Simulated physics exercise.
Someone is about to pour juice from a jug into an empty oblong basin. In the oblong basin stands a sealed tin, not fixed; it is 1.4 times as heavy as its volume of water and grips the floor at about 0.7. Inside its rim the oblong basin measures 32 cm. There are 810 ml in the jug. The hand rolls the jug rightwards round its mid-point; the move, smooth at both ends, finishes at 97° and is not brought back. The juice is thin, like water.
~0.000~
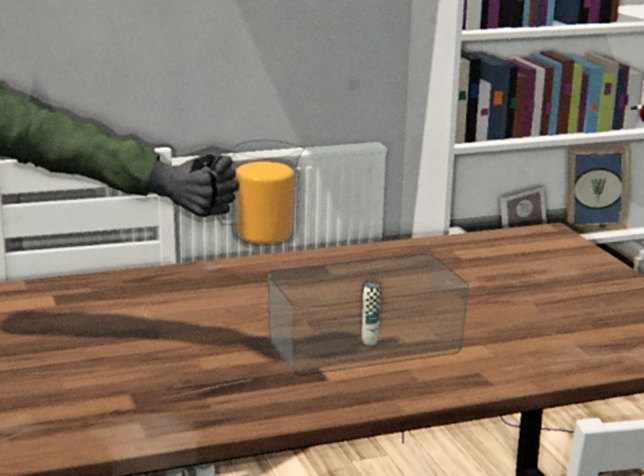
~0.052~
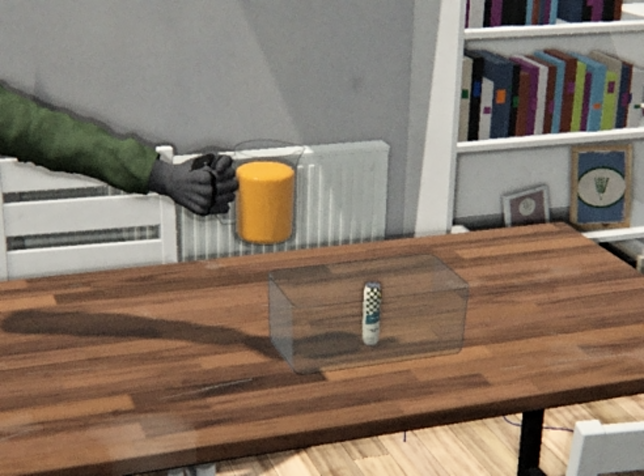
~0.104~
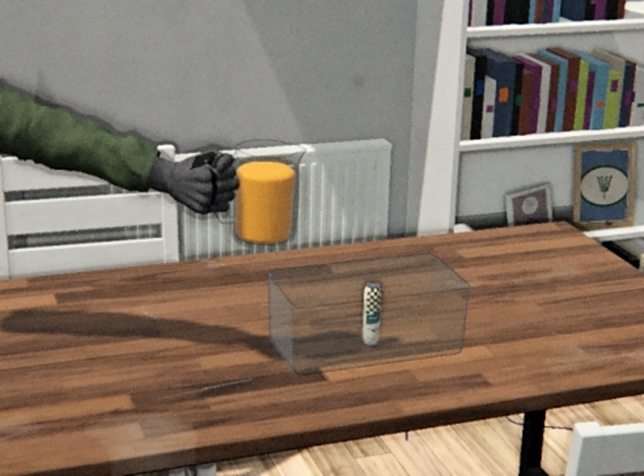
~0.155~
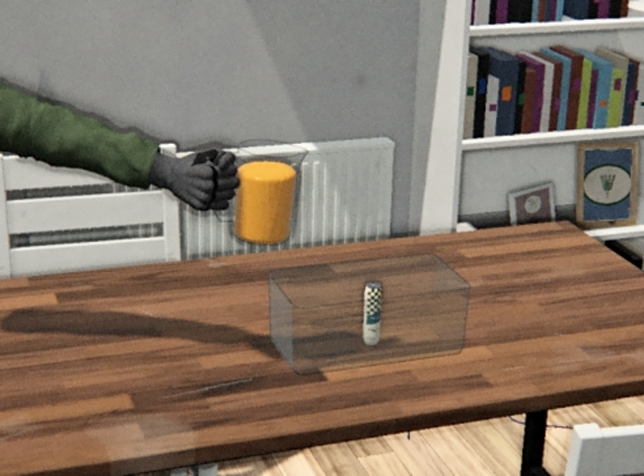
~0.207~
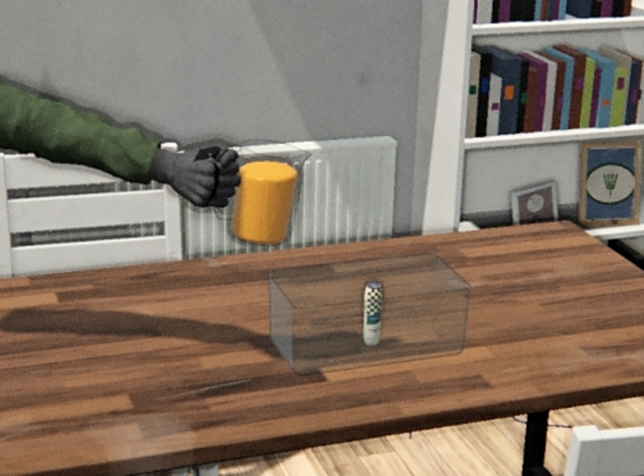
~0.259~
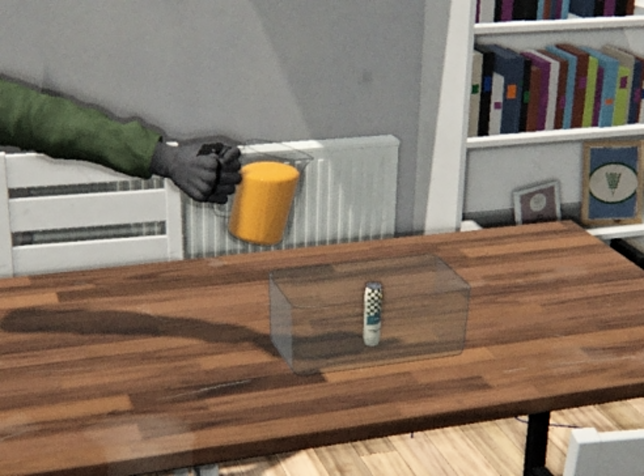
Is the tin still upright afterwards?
The tin topples.
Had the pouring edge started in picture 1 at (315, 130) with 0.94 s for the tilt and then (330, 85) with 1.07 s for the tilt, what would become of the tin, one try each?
First it falls; then it keeps standing.
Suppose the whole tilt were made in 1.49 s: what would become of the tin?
Then it goes over.
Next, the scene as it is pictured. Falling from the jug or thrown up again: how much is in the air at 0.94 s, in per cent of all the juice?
About 22 per cent.
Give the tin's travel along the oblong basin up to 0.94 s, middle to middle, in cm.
Some 1 cm.
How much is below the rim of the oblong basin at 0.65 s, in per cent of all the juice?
Near 0 in a hundred.
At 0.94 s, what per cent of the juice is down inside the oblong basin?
Some 24 per cent.
By 0.65 s the tilt is 65° and 93 per cent is still to pour; the tin stands where it began.
By 0.94 s the tilt is 94° and 53 per cent is still to pour; the tin stands 1 cm from where it began.
By 1.24 s the tilt is 97° and 14 per cent is still to pour; the tin leans 18°.
By 1.57 s the tilt is 97° and 3 per cent is still to pour; the tin lies on its side.
At rest the tin lies on its side.
